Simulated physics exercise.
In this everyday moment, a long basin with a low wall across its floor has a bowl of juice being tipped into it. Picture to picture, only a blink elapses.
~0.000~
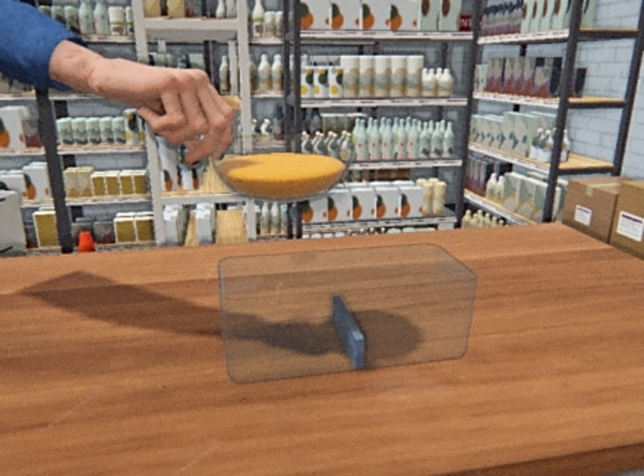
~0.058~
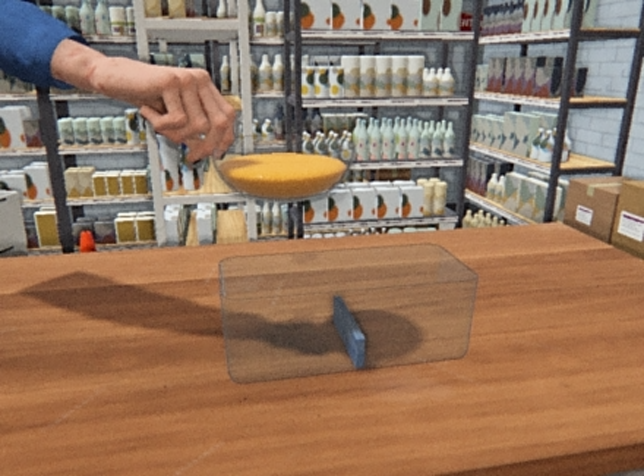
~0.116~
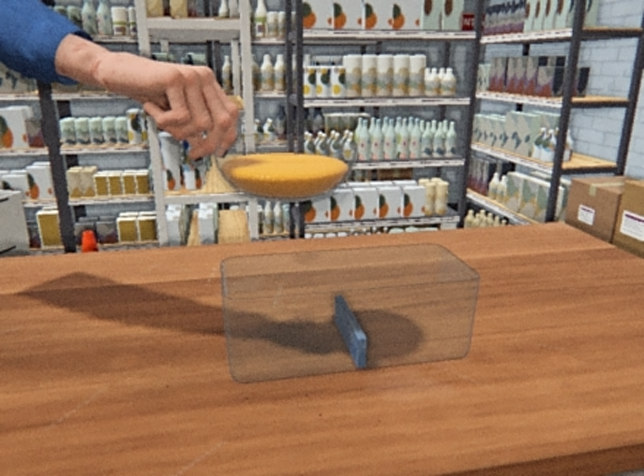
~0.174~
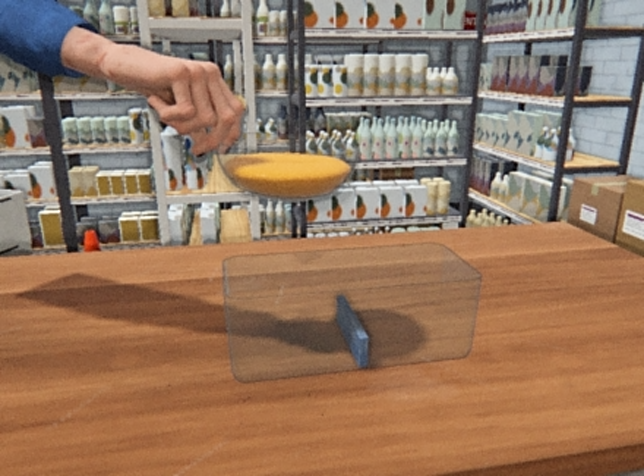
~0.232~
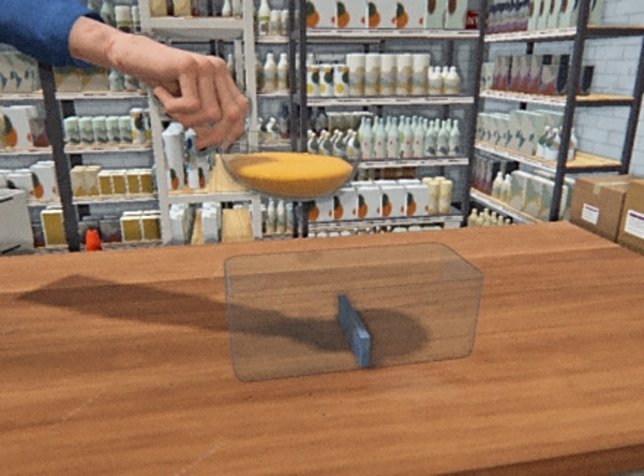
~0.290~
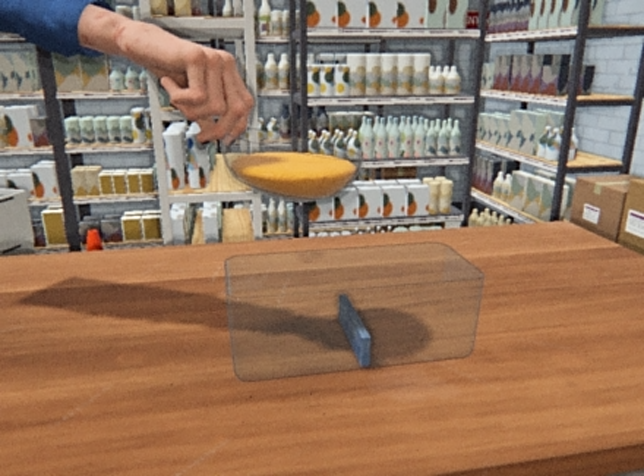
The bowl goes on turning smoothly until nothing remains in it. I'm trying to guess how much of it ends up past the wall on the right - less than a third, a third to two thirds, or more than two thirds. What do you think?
Highest of three bands.
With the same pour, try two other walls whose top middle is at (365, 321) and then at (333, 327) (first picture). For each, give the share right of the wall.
First try around 70 percent; second try around 85 percent.
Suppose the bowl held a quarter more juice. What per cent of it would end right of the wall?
90 per cent or so.
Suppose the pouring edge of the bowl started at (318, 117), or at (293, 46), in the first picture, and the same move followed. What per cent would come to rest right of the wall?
Estimate: 65 per cent, then 50 per cent.
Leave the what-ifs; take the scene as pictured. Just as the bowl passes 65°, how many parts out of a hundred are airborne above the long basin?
Around 35 %.
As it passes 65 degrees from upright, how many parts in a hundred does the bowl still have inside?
I'd put it at some 40 in a hundred.
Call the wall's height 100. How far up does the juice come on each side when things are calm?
Near 10 in a hundred to the left, 50 to the right.
A moment on, the bowl is tipped part way and 39 per cent is still to pour, 0 is left of the wall and 27 right of it.
Next, the bowl is tipped right over and 0 per cent is still to pour, 11 is left of the wall and 85 right of it.
Then the bowl is tipped right over and 0 per cent is still to pour, 14 is left of the wall and 85 right of it.
Later the bowl is tipped right over and 0 per cent is still to pour, 14 is left of the wall and 85 right of it.
Finally, 14 per cent lies left of the wall, 85 right of it and 1 outside.
